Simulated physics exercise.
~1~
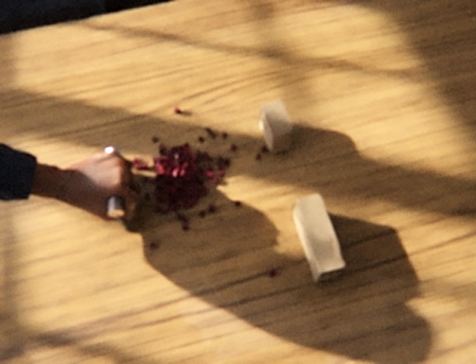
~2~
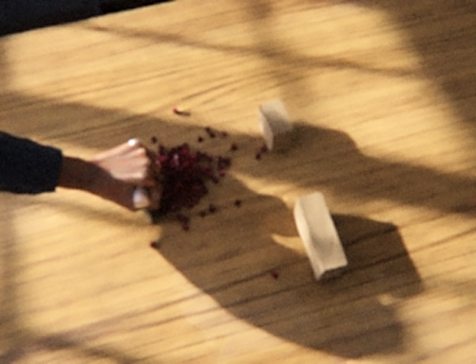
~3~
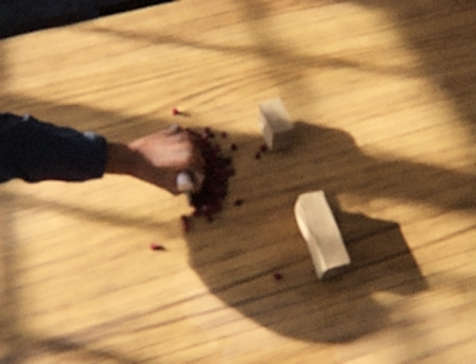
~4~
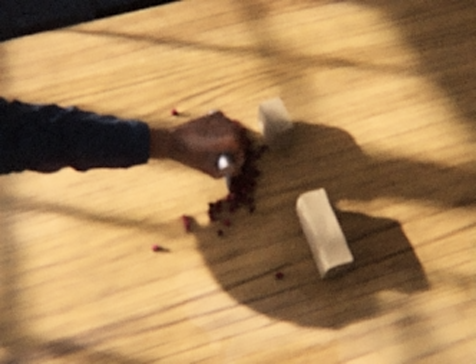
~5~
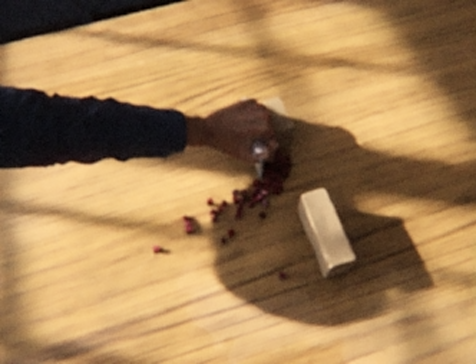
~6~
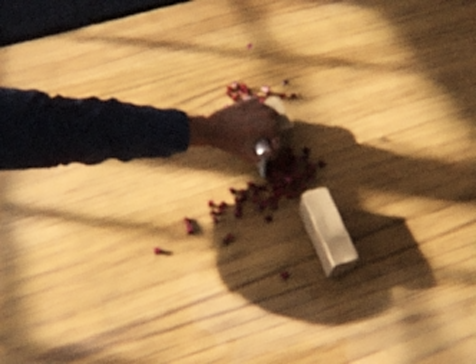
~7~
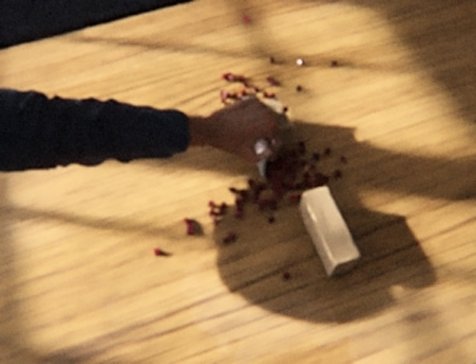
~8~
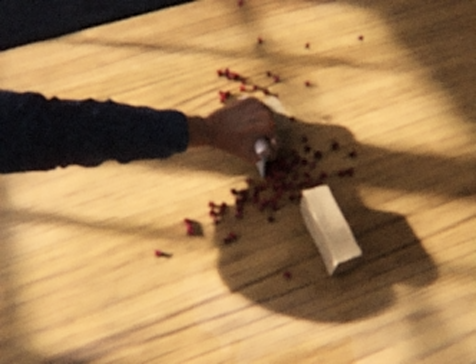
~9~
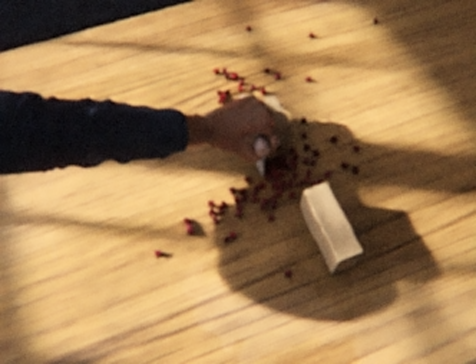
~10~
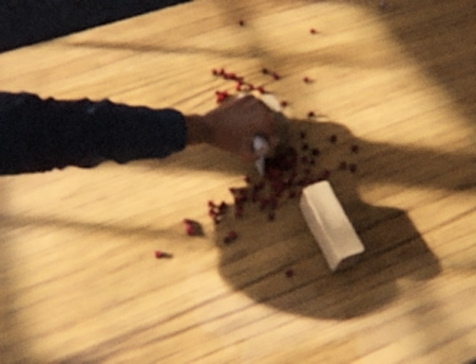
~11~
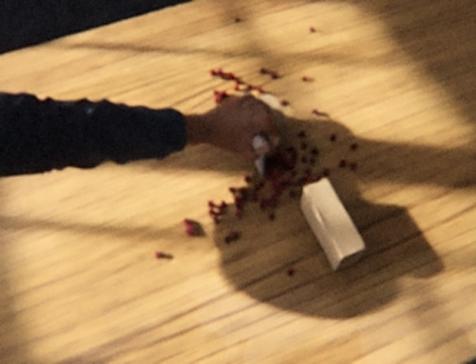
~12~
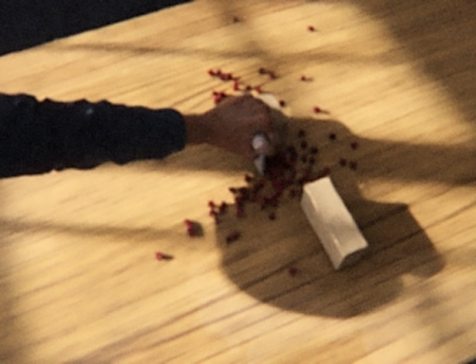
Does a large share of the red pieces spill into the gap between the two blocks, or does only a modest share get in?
Only a modest share gets into the gap. Most of the pieces stay short of the blocks or scatter round the far one.
